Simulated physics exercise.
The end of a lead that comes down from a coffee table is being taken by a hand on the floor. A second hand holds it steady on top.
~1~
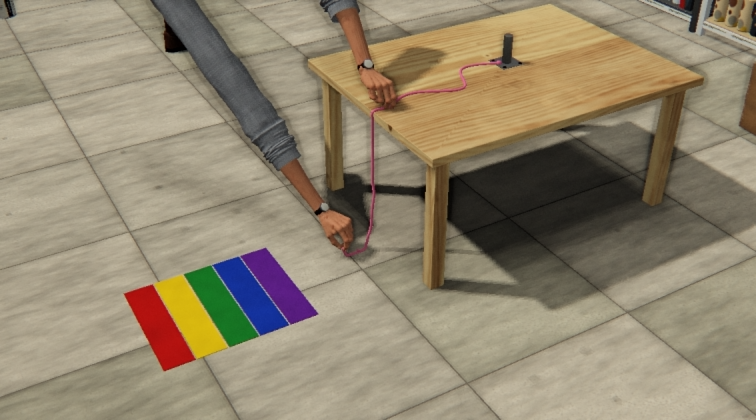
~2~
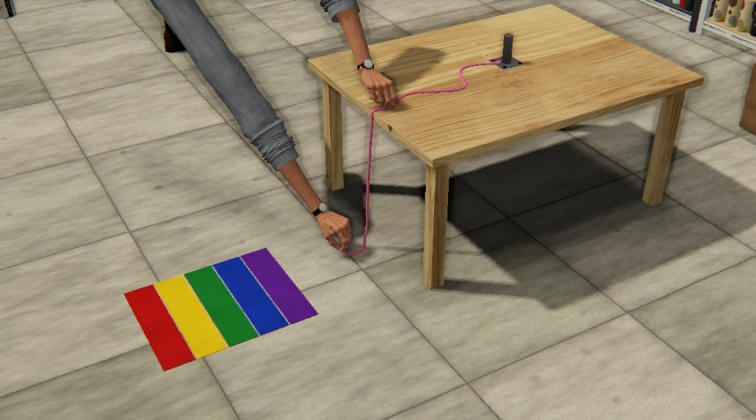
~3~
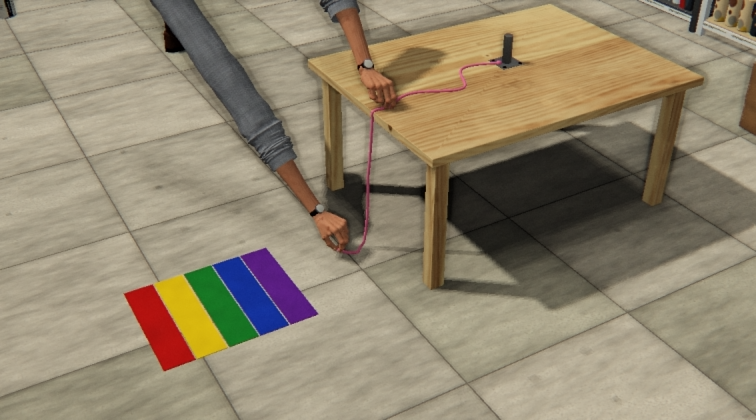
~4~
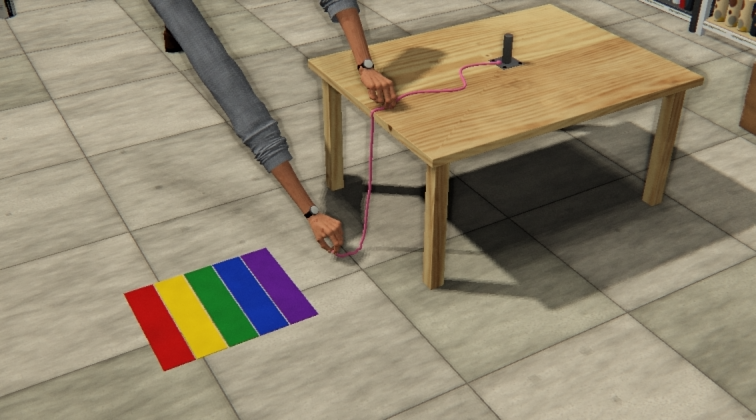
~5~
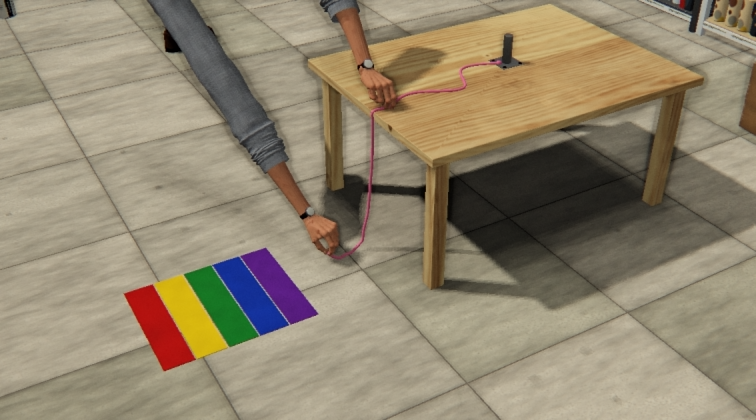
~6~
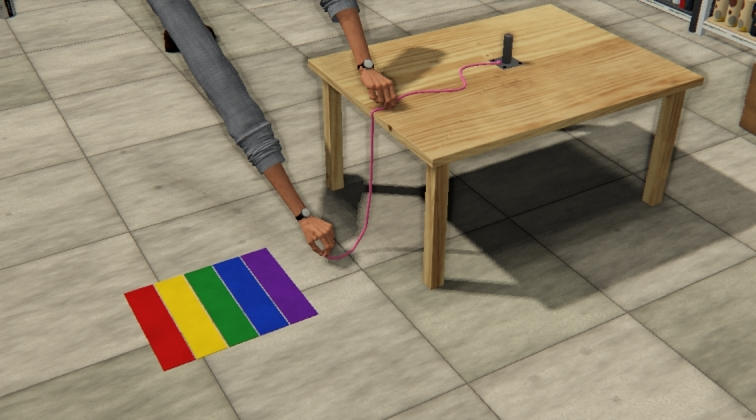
At the start, one hand rests on a pink cord at the edge of a wooden table while the other holds its end low by the floor, right of a multicoloured striped panel. The lower hand then slowly draws the end slightly left, toward the purple stripe, while the upper hand stays put.
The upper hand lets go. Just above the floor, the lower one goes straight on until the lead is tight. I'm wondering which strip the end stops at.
It stops at the green strip.
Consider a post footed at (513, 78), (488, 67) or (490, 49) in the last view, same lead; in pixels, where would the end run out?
Try by try, around (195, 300), (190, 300) and (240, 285).
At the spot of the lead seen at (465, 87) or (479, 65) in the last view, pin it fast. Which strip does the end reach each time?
Try 1: Blue; try 2: Green.
Early on, end near (264, 275); over purple.
Midway, end near (235, 284); over blue.
At the end of the slack, end near (218, 290); over green. The end stops over the green strip.
